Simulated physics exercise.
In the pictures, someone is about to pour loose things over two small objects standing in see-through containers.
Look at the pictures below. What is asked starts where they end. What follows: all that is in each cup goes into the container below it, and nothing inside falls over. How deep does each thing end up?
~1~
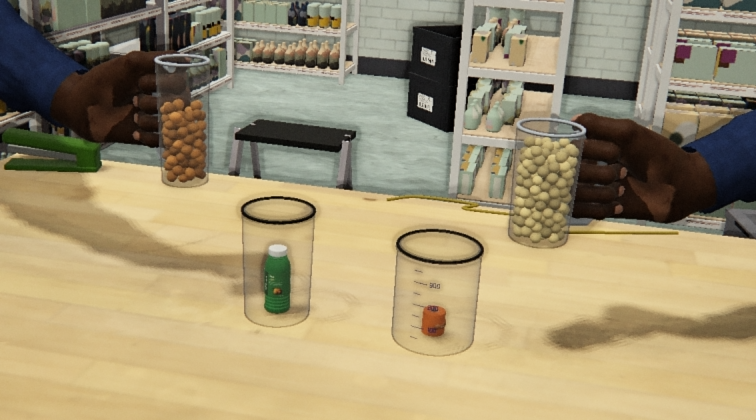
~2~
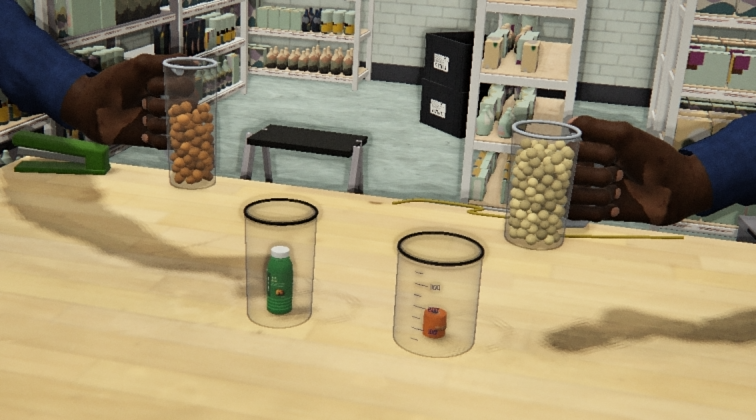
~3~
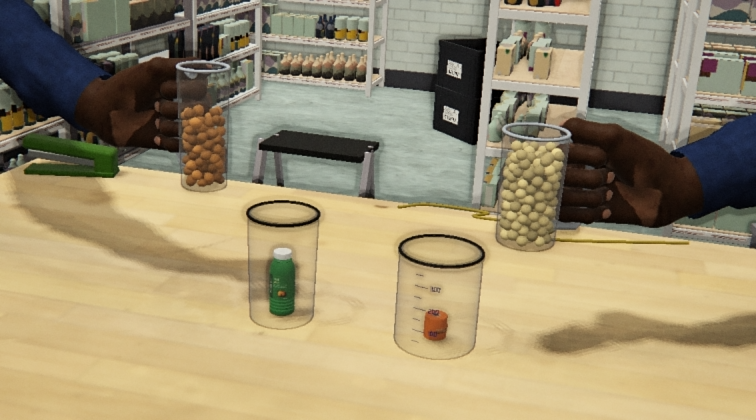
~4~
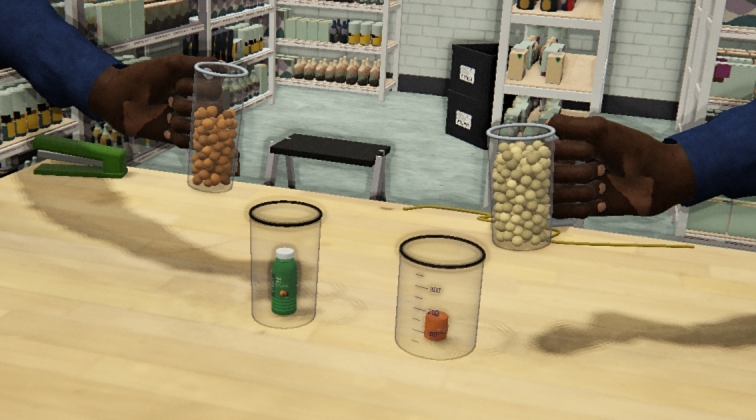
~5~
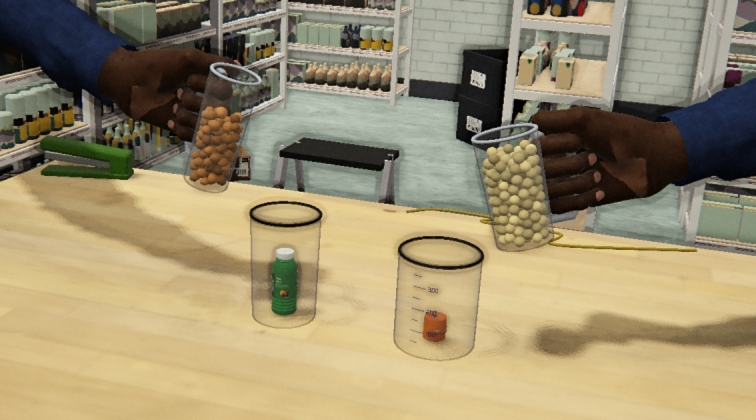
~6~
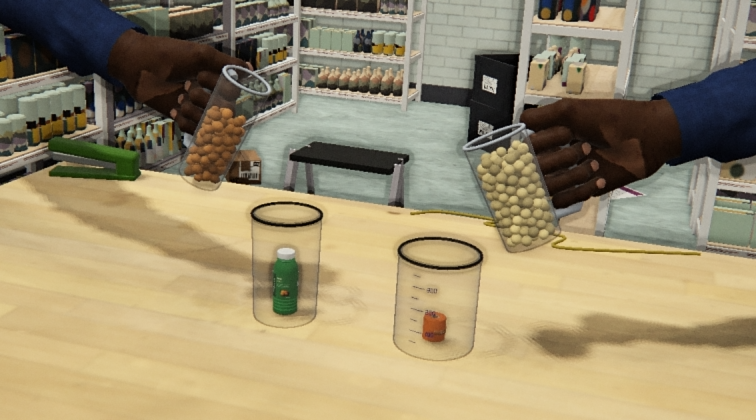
At the end, the left will jut up past the level. The right will get fully engulfed.
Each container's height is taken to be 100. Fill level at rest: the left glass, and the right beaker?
Left about 60, right about 55.
Then, 0.69 s later than the last frame, left glass empty, all of its cupful still in the cup; right beaker empty, all of its cupful still in the cup.
Then, 1.30 s later than the last frame, left glass nearly empty, the larger part of its cupful still in the cup; right beaker nearly empty, roughly two thirds of its cupful still in the cup.
Then, 1.82 s later than the last frame, left glass a third full, none of its cupful still in the cup, one piece on the counter; right beaker half full, none of its cupful still in the cup.
When it is over, left glass half full (surface near (286, 255)), one piece on the counter; right beaker half full (surface near (437, 293)), nothing beside it; the left thing is still showing; the right thing is covered.
